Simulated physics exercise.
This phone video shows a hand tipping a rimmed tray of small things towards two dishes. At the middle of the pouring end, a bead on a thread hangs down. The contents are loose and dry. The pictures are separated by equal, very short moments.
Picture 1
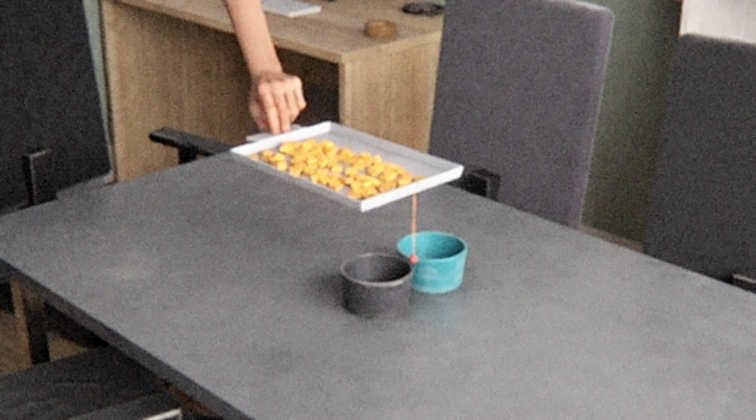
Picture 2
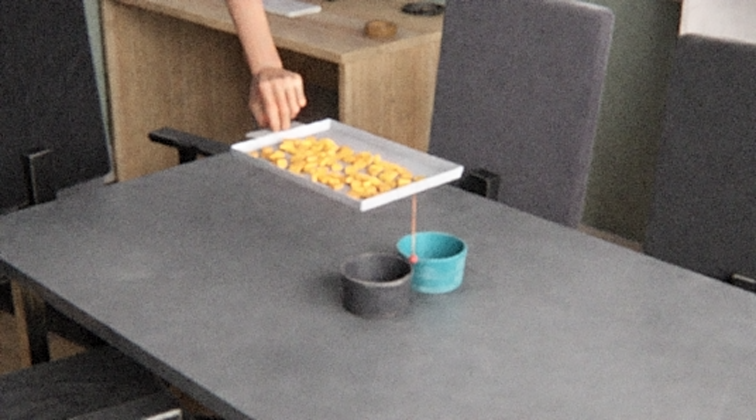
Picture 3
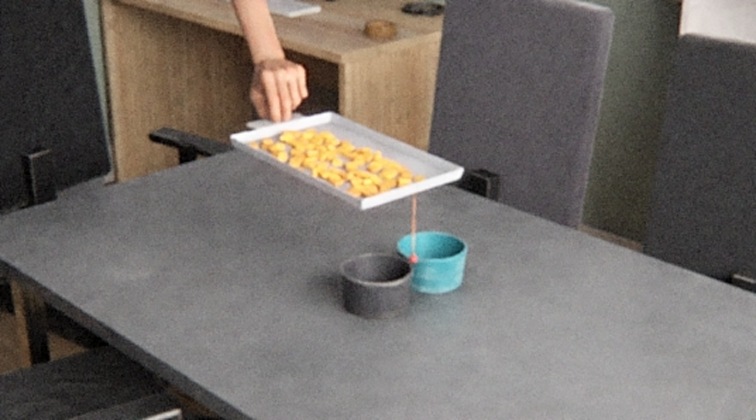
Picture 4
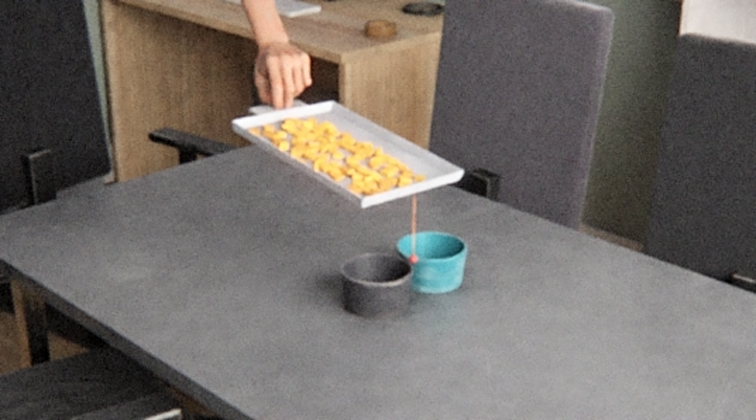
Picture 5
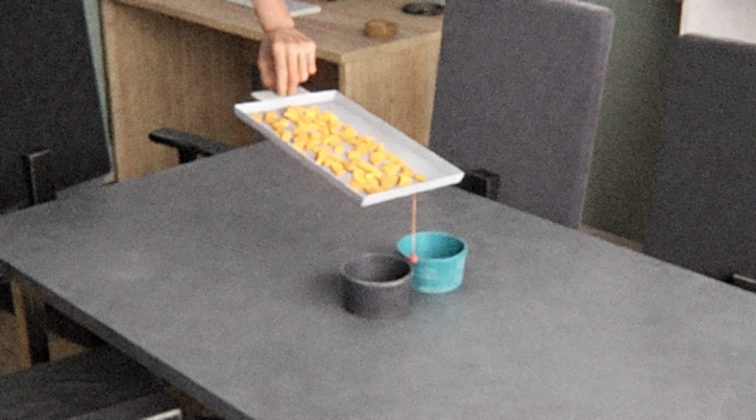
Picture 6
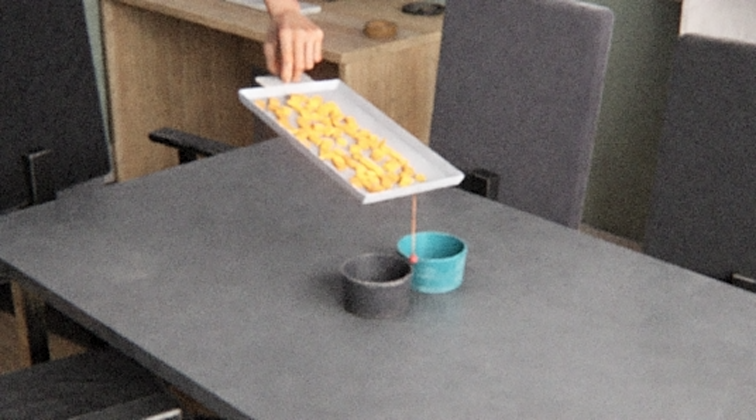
A white rimmed tray of small orange-yellow crackers is held by a hand above a dark grey table, seen from a raised, still view in a room with grey chairs and a wooden desk. A red bead hangs on a thread from the tray's near end, by a black dish on the left and a teal one on the right. The hand steadily raises the far end, steepening the tray while its near edge dips slightly rightward.
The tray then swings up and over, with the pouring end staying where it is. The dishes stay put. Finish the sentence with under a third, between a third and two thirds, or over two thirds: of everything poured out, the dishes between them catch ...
Of everything poured out, the dishes between them catch under a third.
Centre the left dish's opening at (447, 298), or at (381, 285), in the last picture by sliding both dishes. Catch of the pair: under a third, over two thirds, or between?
The first try: Under a third. The second: In the middle band.
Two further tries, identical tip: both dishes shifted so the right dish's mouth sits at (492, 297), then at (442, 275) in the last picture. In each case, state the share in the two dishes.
Close to 0 in a hundred, then close to 40 in a hundred.
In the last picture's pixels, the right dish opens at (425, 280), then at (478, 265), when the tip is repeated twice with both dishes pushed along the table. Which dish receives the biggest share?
The first layout gives the one at right, the second layout gives the one at right.
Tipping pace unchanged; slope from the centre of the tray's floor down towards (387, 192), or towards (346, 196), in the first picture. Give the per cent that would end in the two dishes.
0 % and 30 %, roughly.
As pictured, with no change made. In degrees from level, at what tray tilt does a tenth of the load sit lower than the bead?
Reading: Some 75°.
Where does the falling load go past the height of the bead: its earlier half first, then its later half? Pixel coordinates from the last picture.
Near (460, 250) and later near (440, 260).
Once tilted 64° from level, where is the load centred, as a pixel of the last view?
About (427, 163).
Soon, tray tipped steeply; most on the tray; a small part in the air.
A while on, tray tipped past a quarter turn; about a quarter on the tray; a small part in the right dish; about a third outside both; about a quarter in the air.
Towards the end, tray tipped past a quarter turn; about a quarter in the right dish; most outside both.
Finally, tray tipped past a quarter turn; none in the left dish; about a quarter in the right dish; most outside both.
